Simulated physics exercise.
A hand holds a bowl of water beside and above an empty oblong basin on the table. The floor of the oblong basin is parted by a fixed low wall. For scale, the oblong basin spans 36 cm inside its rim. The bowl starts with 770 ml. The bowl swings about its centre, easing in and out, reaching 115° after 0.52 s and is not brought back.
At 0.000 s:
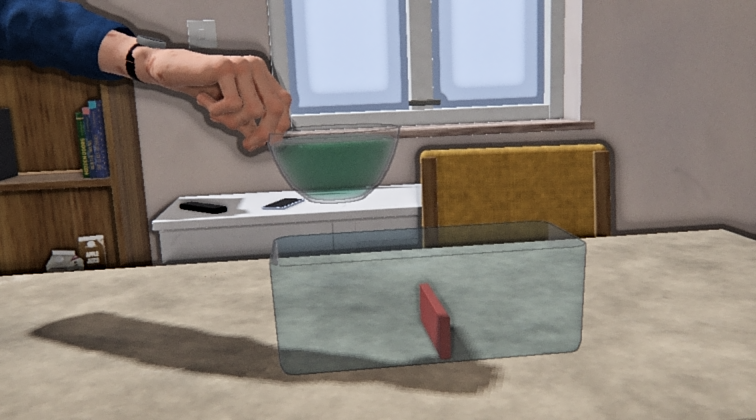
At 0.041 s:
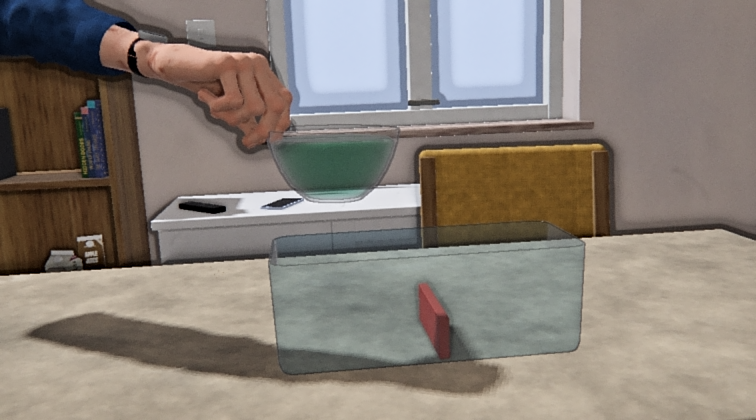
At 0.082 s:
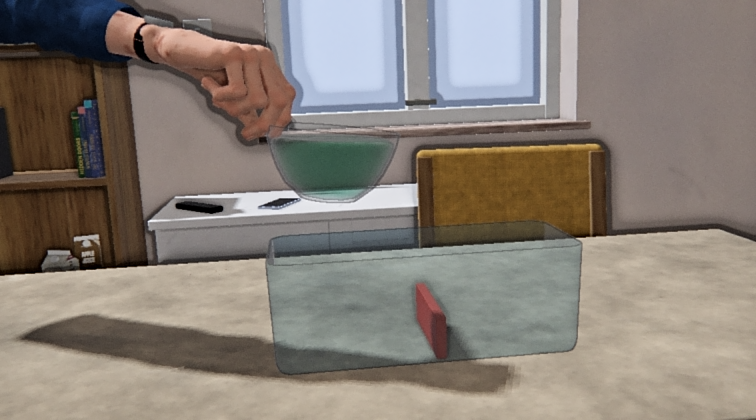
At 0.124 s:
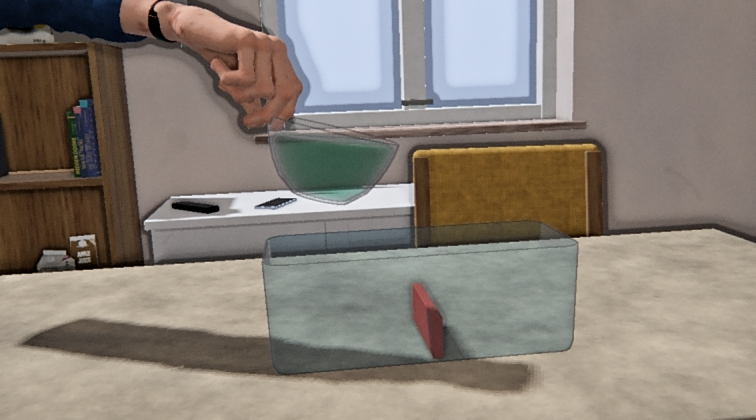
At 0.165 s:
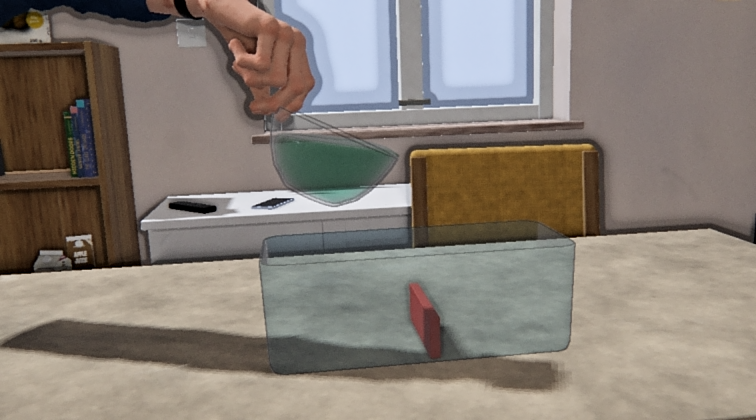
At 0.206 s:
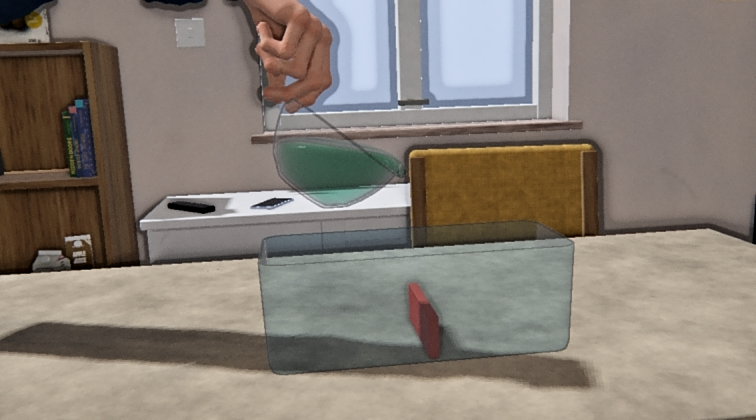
A hand held a clear bowl of green liquid above a glass basin with a small red wall inside, then rose as it tilted the bowl toward the right, slowly at first and then more steeply.
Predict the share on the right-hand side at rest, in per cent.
Roughly 46 per cent is past the wall.
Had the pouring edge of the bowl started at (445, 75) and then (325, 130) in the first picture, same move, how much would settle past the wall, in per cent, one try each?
First 80, then 15 per cent.
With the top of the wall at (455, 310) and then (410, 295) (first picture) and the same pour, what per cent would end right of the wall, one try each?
First 40, then 70 per cent.
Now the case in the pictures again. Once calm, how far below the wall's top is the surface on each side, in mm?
Left about 36 mm, right about 34 mm.
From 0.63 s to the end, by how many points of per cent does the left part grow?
Some 3 per cent.
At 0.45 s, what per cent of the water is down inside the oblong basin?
Near 82 in a hundred.
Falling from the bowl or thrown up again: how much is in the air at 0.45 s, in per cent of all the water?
About 12 per cent.
Then, 0.45 s in, the tilt is 110° and 6 per cent is still to pour, 35 is left of the wall and 47 right of it.
Then, 0.63 s in, the tilt is 115° and 0 per cent is still to pour, 48 is left of the wall and 43 right of it.
Then, 0.82 s in, the tilt is 115° and 1 per cent is still to pour, 48 is left of the wall and 46 right of it.
Then, 1.02 s in, the tilt is 115° and 0 per cent is still to pour, 51 is left of the wall and 46 right of it.
Finally, 51 per cent lies left of the wall, 46 right of it and 3 outside.
